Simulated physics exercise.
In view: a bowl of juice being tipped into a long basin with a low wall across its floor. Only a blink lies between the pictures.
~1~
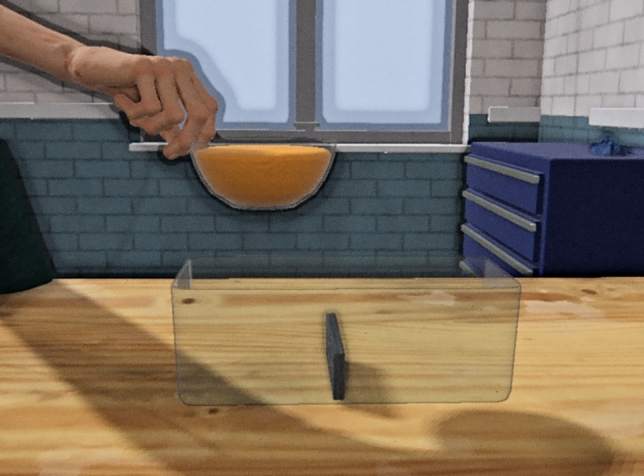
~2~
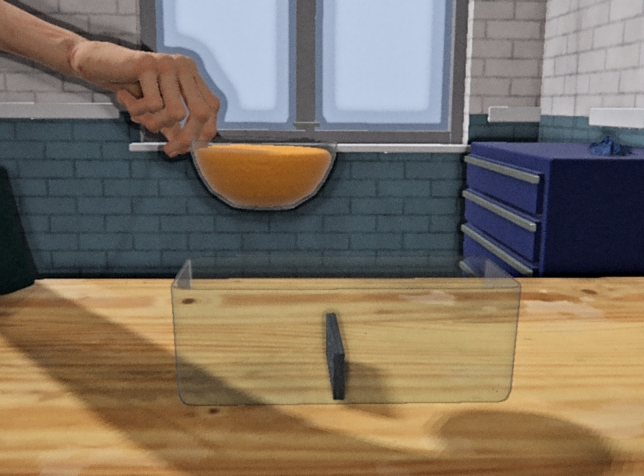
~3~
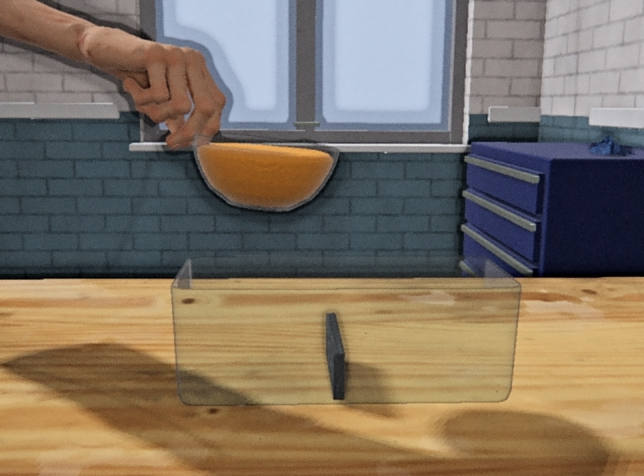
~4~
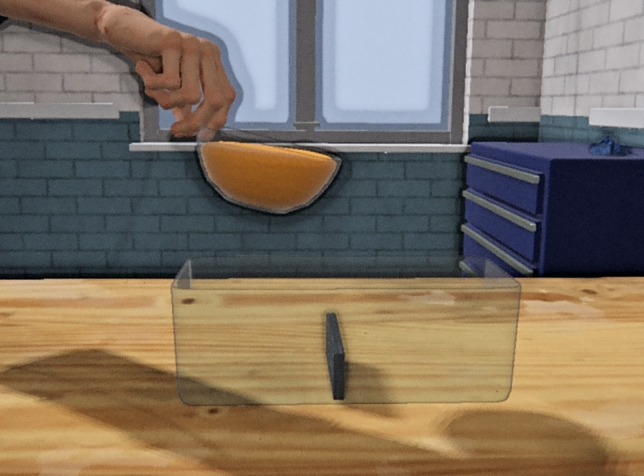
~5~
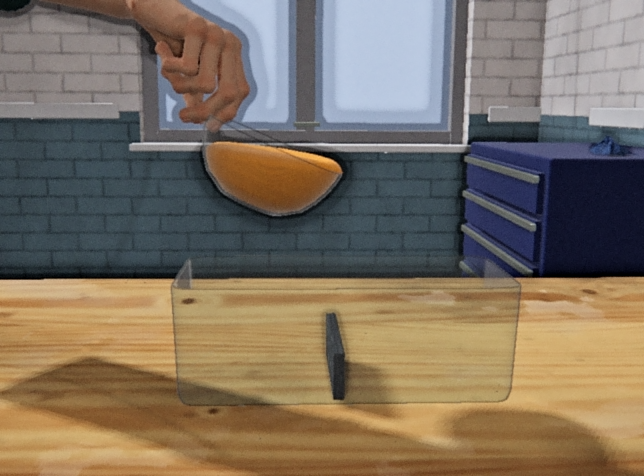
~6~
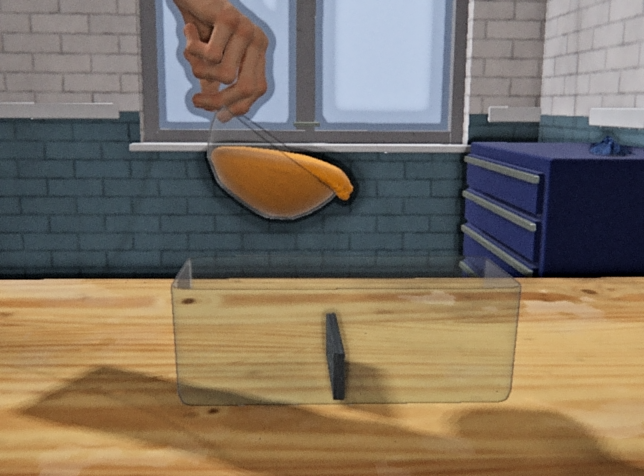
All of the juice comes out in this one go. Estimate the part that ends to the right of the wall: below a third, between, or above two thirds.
It comes to more than two thirds.
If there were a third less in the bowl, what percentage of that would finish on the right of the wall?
Near 80 %.
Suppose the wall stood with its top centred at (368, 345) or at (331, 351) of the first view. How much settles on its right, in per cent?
Near 50 % and 70 %.
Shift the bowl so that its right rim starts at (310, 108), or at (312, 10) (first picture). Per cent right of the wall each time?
Near 70 % and 75 %.
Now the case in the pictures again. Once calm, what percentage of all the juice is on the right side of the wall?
It comes to 80 per cent or so.
A moment on, the bowl is tipped right over and 4 per cent is still to pour, 6 is left of the wall and 74 right of it.
Next, the bowl is tipped right over and 0 per cent is still to pour, 16 is left of the wall and 81 right of it.
Then the bowl is tipped right over and 0 per cent is still to pour, 18 is left of the wall and 81 right of it.
Later the bowl is tipped right over and 0 per cent is still to pour, 18 is left of the wall and 81 right of it.
Finally, 18 per cent lies left of the wall, 81 right of it and 1 outside.
